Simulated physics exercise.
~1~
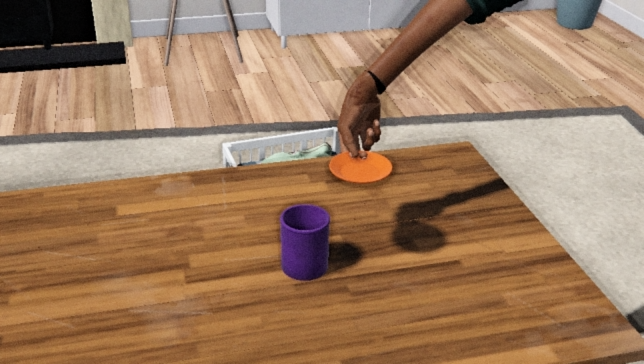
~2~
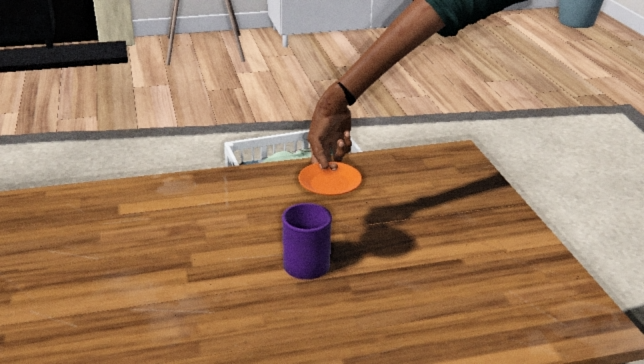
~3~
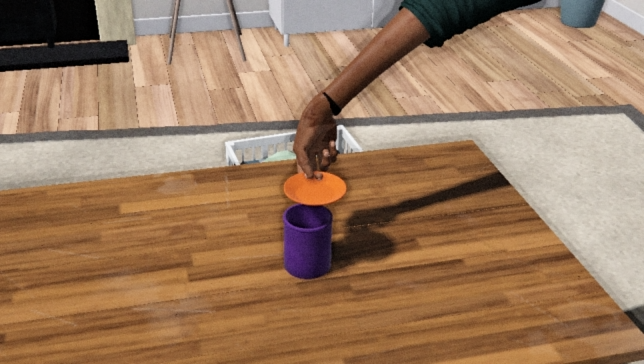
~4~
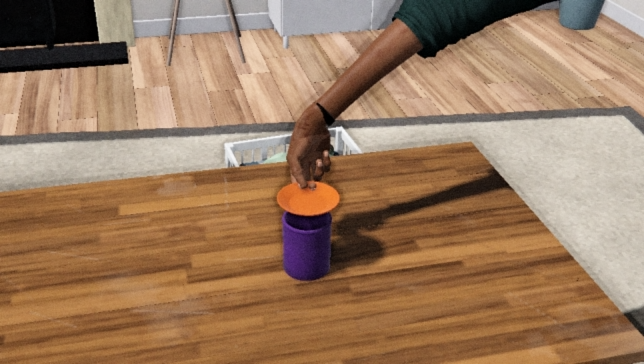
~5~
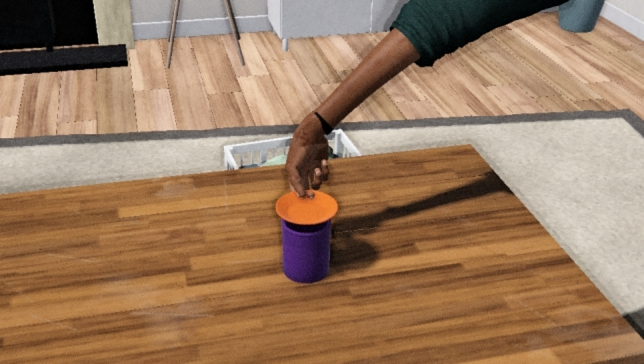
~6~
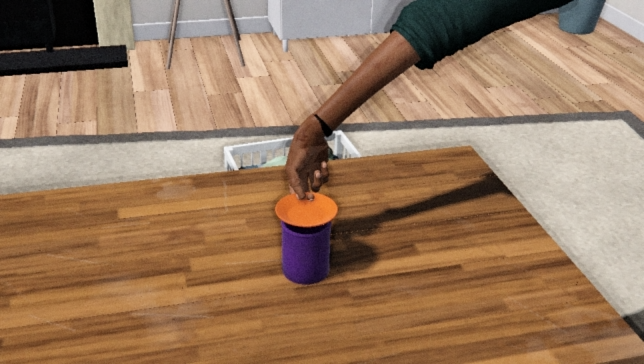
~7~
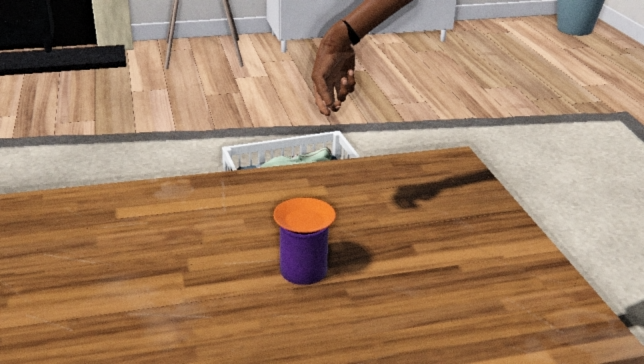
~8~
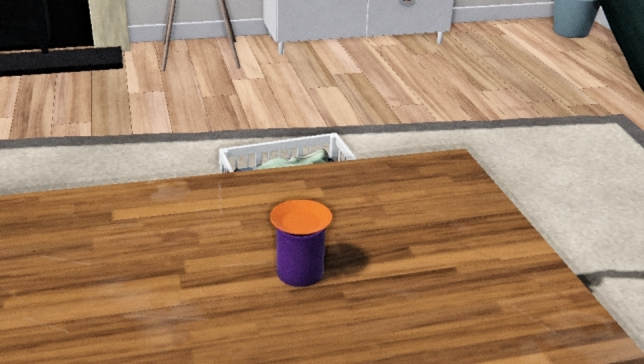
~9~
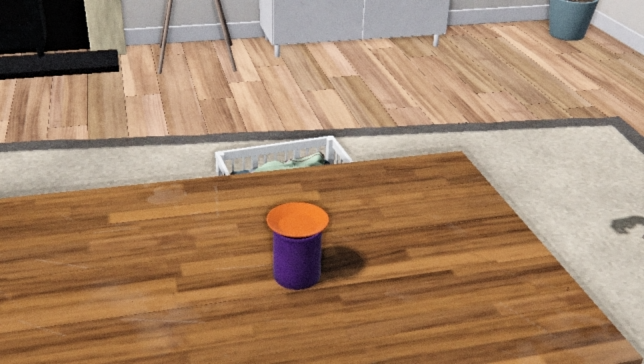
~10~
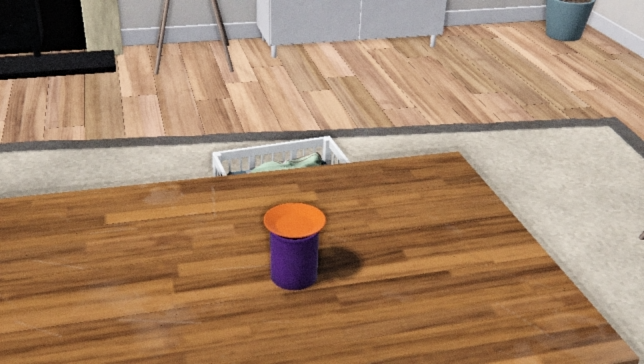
An orange plate is lowered by a hand onto a purple cup and stays there, covering its opening.
